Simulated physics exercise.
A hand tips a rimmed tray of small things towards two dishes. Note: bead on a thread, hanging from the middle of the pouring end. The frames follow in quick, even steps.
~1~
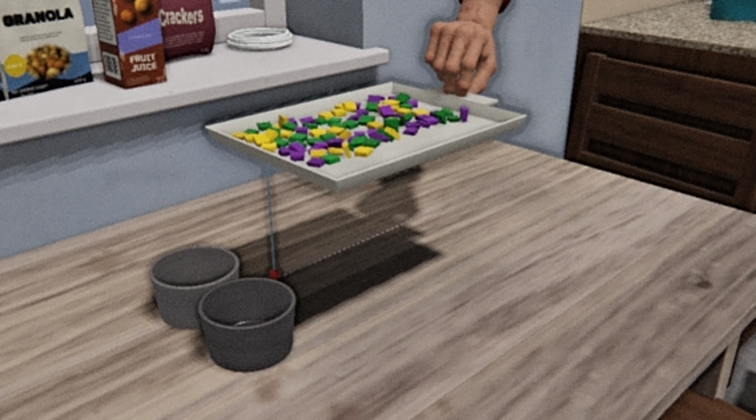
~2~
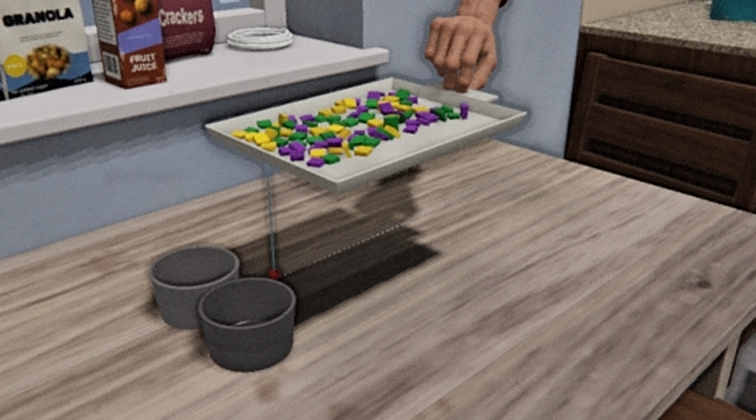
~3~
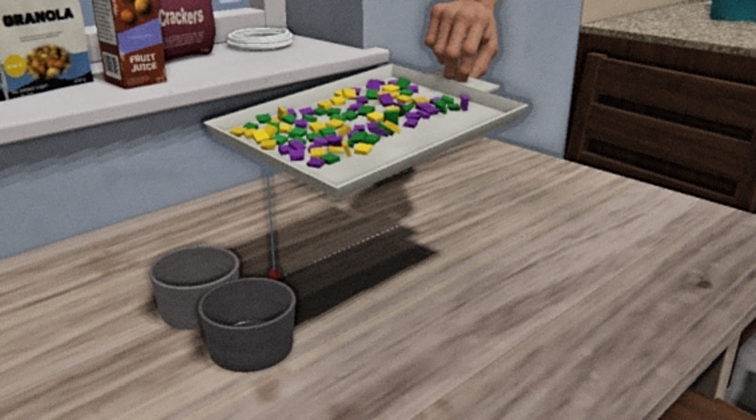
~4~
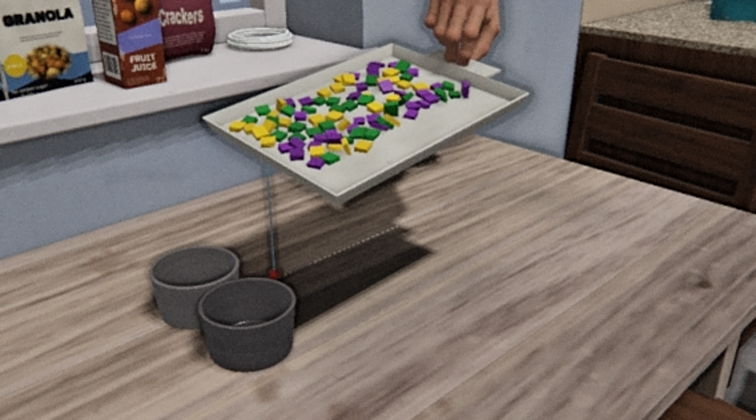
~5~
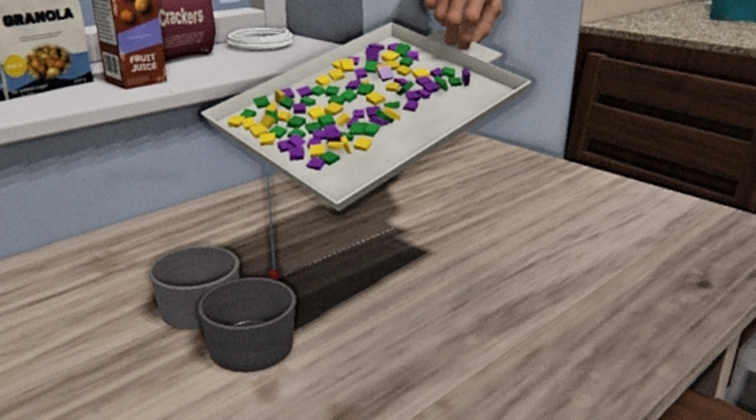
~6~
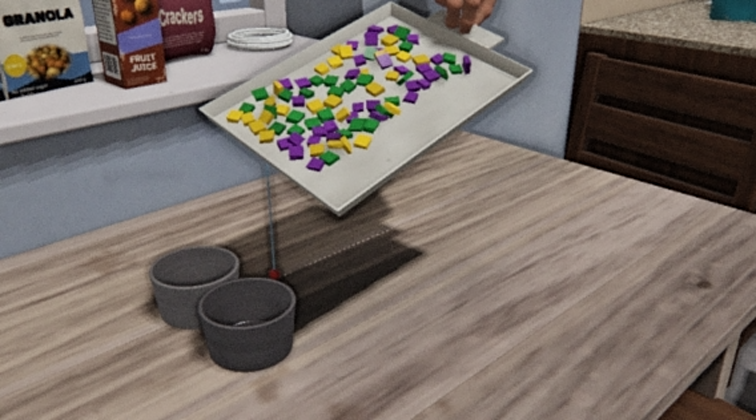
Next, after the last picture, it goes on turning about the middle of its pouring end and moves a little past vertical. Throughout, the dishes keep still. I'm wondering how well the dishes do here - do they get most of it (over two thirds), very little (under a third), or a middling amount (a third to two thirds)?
They get very little, under a third.
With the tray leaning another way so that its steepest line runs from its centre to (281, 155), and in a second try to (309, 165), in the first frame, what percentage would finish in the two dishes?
In order, some 60 % and some 20 %.
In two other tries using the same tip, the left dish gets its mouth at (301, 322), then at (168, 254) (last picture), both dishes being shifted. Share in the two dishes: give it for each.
Roughly 60 % and 0 %.
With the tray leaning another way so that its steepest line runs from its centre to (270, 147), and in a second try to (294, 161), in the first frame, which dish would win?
The leftmost dish, then the rightmost dish.
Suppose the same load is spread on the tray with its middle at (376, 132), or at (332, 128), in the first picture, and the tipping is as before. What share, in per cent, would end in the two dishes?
It would be roughly 0 per cent for the first and roughly 0 per cent for the second.
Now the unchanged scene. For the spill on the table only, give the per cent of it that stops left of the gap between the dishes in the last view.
0 %, roughly.
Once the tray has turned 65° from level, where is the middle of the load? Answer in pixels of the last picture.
In the last view the centre sits at roughly (335, 186).
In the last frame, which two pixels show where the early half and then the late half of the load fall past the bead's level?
(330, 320) first, (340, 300) later.
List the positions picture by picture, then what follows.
In the first frame, corners of the pouring end at (213, 127) and (337, 177), level; middle of the load at (338, 127), mosaic tiles; left dish at (159, 299); right dish at (210, 338); bead on its thread at (275, 274).
In the second frame, corners of the pouring end at (213, 125) and (337, 178), level; middle of the load at (338, 125).
In the third frame, corners of the pouring end at (212, 122) and (337, 183), tipped barely, lowest at the right corner; middle of the load at (338, 119).
In the fourth frame, corners of the pouring end at (211, 117) and (337, 190), tipped a little, lowest at the right corner; middle of the load at (337, 110).
In the fifth frame, corners of the pouring end at (209, 112) and (338, 197), tipped clearly, lowest at the right corner; middle of the load at (337, 101).
In the sixth frame, corners of the pouring end at (208, 108) and (338, 204), tipped clearly, lowest at the right corner; middle of the load at (336, 93); left dish at (159, 299); right dish at (210, 338).
Soon, tray tipped steeply; most on the tray; a small part in the air.
A while on, tray tipped past a quarter turn; a stray few on the tray; a stray few in the right dish; most outside both; a small part in the air.
Towards the end, tray tipped past a quarter turn; a stray few in the right dish; nearly all outside both.
Finally, tray tipped past a quarter turn; a stray few in the right dish; none in the left dish; nearly all outside both.
